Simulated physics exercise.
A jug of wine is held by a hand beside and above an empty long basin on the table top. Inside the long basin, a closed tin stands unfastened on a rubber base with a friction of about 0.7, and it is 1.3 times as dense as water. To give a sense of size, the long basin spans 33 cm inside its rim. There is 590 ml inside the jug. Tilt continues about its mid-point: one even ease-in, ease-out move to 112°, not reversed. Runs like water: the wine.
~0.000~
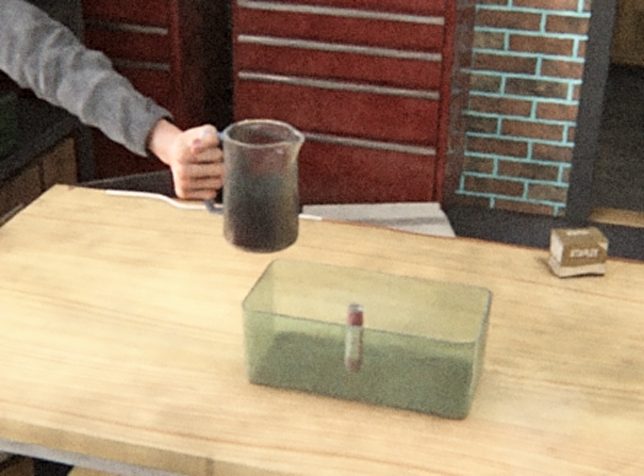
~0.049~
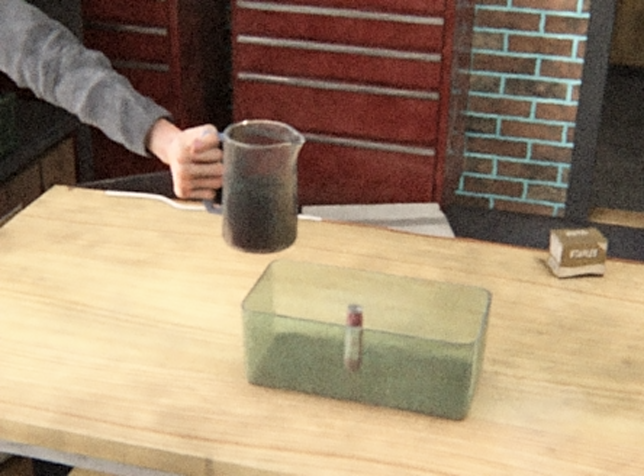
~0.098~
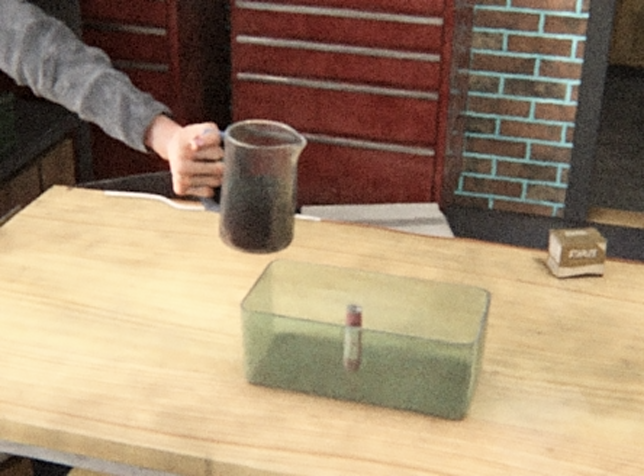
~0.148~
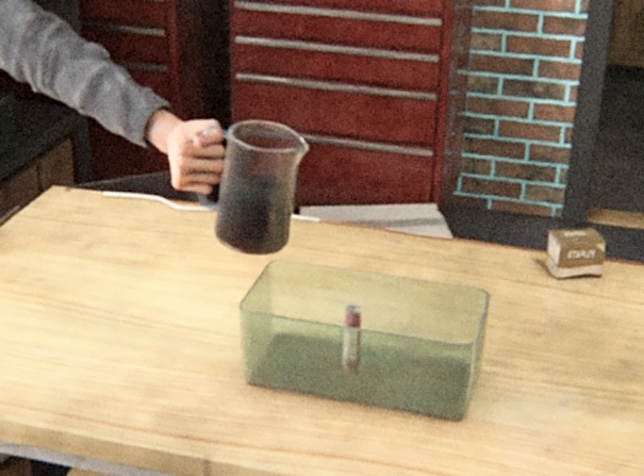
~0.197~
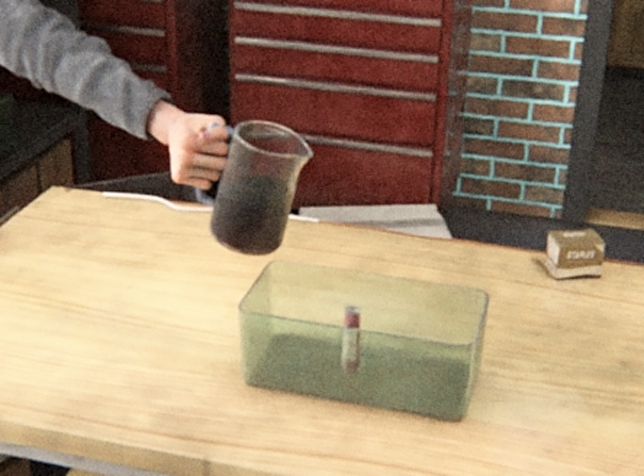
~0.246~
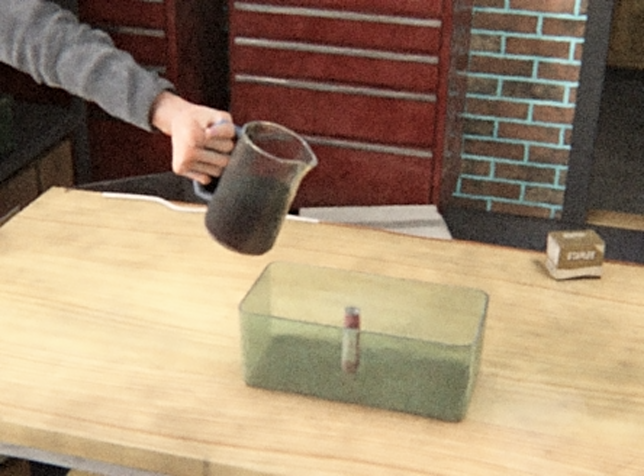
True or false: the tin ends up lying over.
True.
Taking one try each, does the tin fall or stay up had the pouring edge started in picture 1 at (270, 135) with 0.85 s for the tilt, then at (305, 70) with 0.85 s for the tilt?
Trial 1 - tin tips; trial 2 - tin stays standing.
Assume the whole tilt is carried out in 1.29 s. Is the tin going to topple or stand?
Outcome - the tin comes down.
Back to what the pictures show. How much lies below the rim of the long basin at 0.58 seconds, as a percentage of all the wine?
0 %, give or take.
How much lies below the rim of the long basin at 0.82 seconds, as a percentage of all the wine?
The share is close to 36 percent.
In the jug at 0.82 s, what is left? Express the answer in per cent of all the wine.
Close to 38 percent of the total.
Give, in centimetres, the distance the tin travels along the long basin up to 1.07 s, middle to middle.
Roughly 6 cm.
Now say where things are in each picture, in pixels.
Tilt 0°; pouring edge (303, 139); surface from (229, 182) to (295, 190); the long basin's rim runs from (257, 283) to (485, 318); the tin's top is at (356, 311), in the first picture.
Tilt 1°; pouring edge (304, 141); surface from (228, 183) to (295, 190), in the second picture.
Tilt 4°; pouring edge (305, 143); surface from (227, 183) to (294, 190), in the third picture.
Tilt 8°; pouring edge (308, 148); surface from (226, 184) to (292, 190), in the fourth picture.
Tilt 14°; pouring edge (312, 155); surface from (224, 185) to (292, 191), in the fifth picture.
Tilt 22°; pouring edge (317, 163); surface from (221, 186) to (293, 194), in the sixth picture.
Then, 0.58 s in, the tilt is 86° and 97 per cent is still to pour; the tin stands where it began.
Then, 0.82 s in, the tilt is 112° and 38 per cent is still to pour; the tin stands where it began.
Then, 1.07 s in, the tilt is 112° and 5 per cent is still to pour; the tin lies on its side.
Then, 1.35 s in, the tilt is 112° and 0 per cent is still to pour; the tin lies on its side.
Finally, the tin lies on its side.
